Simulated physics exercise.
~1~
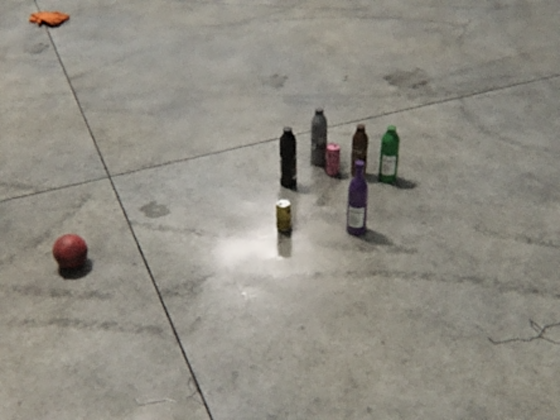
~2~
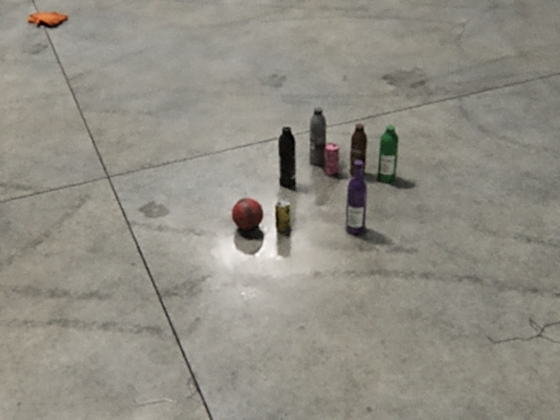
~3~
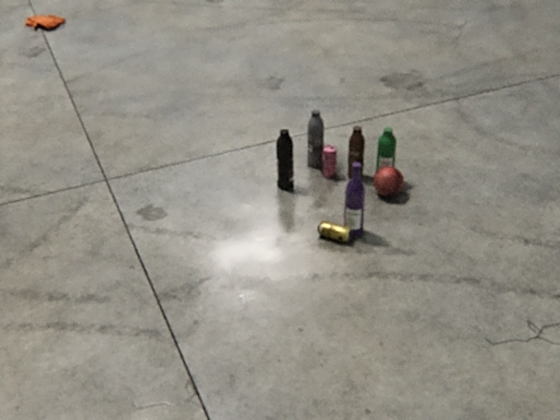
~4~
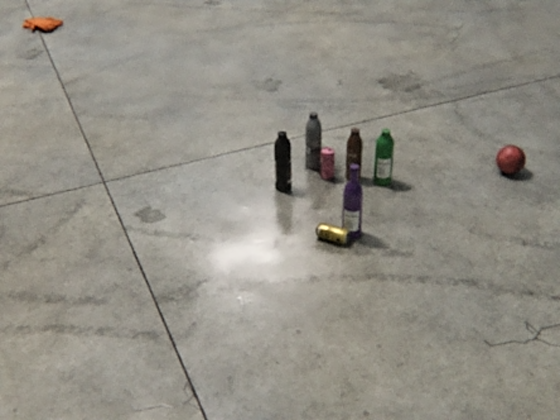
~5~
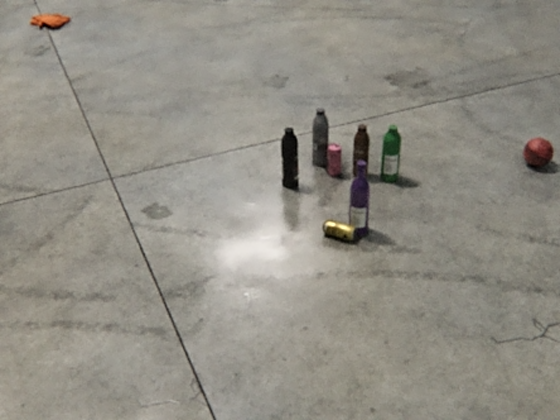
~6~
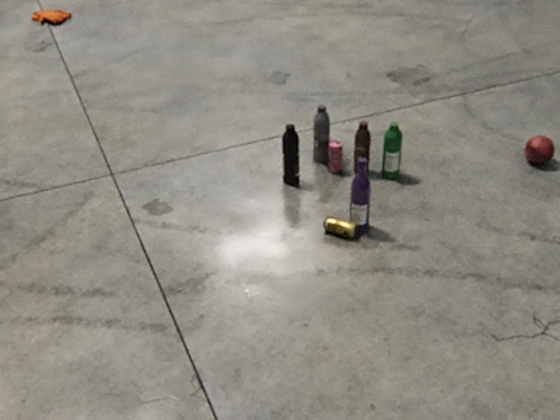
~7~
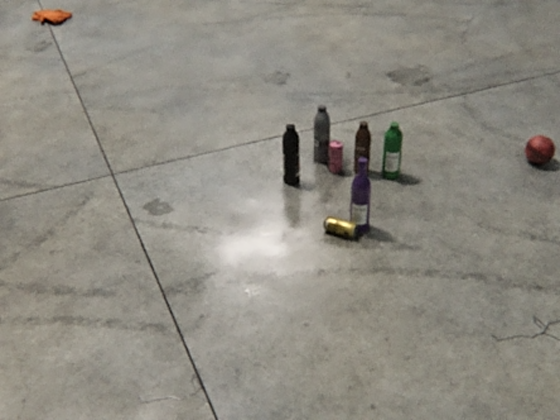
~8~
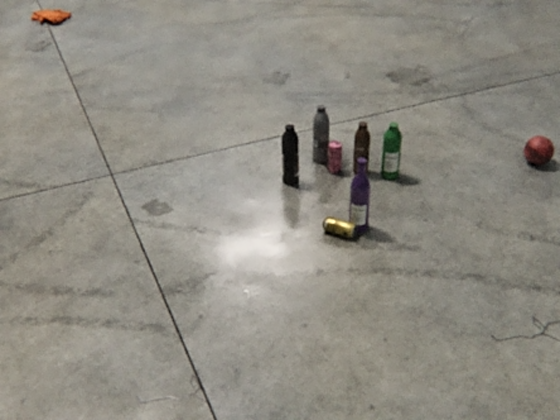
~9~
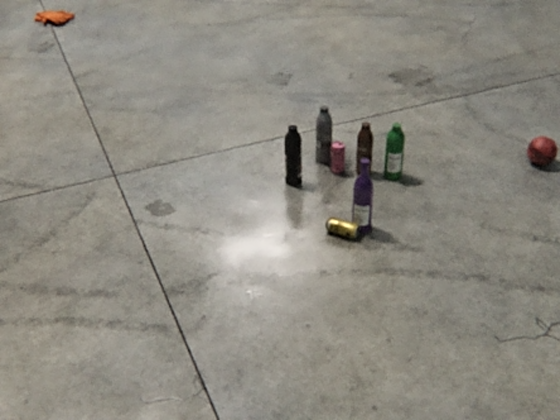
A red ball rolled from the left across the concrete floor and knocked over the small yellow can, then continued right past the standing bottles and pink can and came to rest beyond them, leaving only the yellow can on its side.
